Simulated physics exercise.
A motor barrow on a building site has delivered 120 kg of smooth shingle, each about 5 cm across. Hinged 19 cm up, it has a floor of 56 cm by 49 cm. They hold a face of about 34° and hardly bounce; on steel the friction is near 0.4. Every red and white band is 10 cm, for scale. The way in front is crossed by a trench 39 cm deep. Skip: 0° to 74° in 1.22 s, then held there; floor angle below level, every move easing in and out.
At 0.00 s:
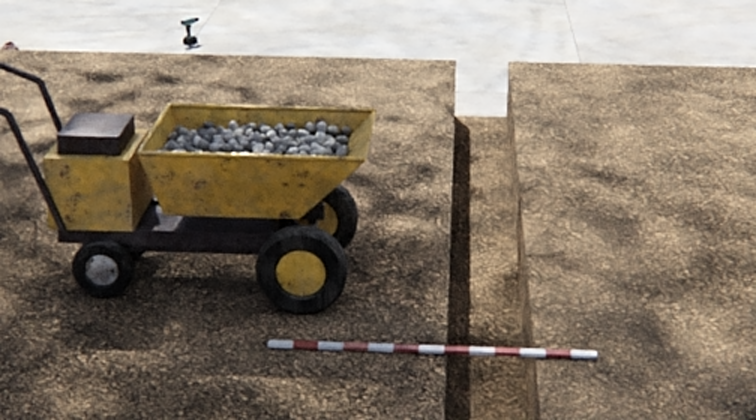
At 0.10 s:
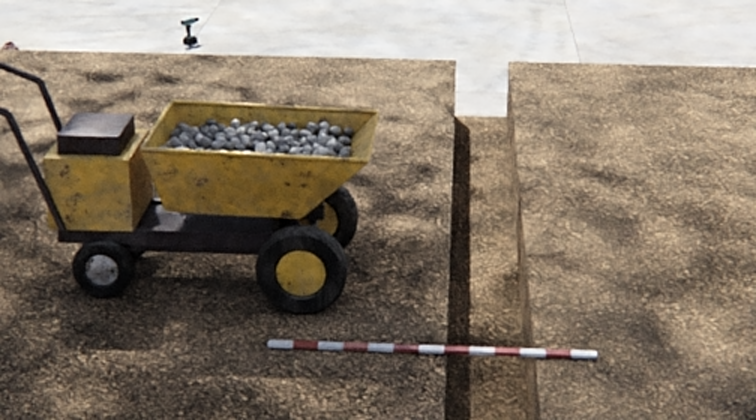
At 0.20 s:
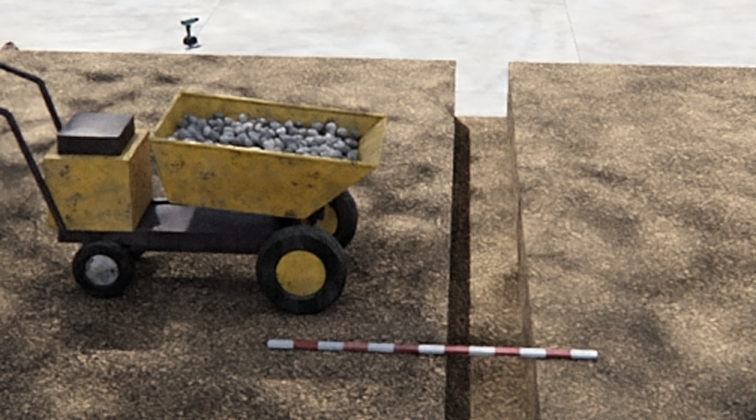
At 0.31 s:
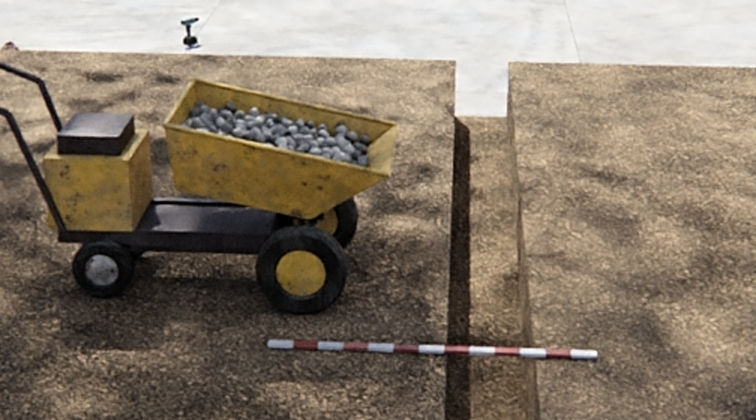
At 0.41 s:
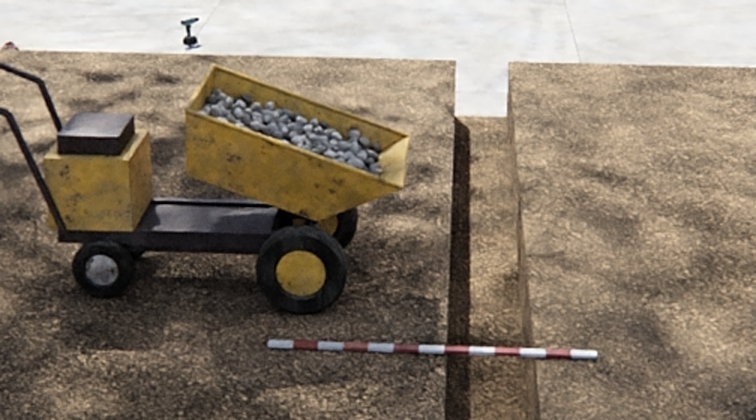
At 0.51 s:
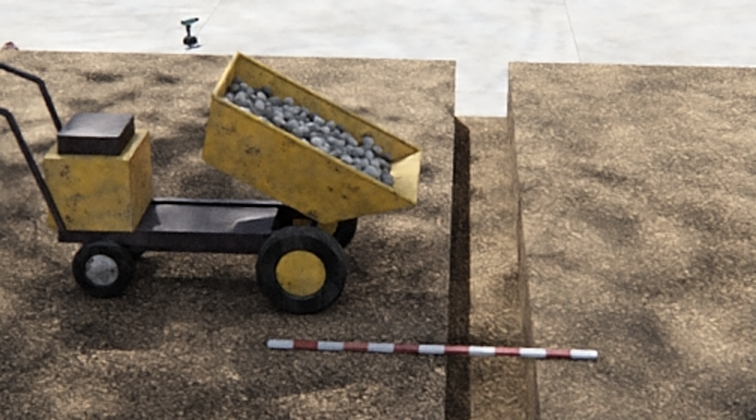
On a building site, a yellow motor barrow steadily tilts its skip of grey stones rightward.
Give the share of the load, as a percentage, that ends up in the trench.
100 %.
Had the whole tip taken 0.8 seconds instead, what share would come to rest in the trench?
With that change, it comes to around 100 per cent.
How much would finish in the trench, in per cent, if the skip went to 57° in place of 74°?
Share in trench: Approx. 100%.
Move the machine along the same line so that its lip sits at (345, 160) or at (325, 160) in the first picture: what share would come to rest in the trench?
First place: Near 85%; second place: Near 60%.
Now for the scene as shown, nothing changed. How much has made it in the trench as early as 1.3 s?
Roughly 65 percent of the load.
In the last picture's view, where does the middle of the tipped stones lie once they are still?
I'd put it close to (490, 349).
After 0.9 s the floor is at 63°; 100 % in the skip; the foremost stones are at (453, 242).
After 1.3 s the floor is at 74°; 34 % in the skip, 1 % short of the trench, 66 % in the trench; the foremost stones are at (521, 338).
After 1.7 s the floor is at 74°; 4 % in the skip, 96 % in the trench; the foremost stones are at (521, 337).
After 3.6 s the floor is at 74°; 0 % in the skip, 100 % in the trench; the foremost stones are at (523, 347).
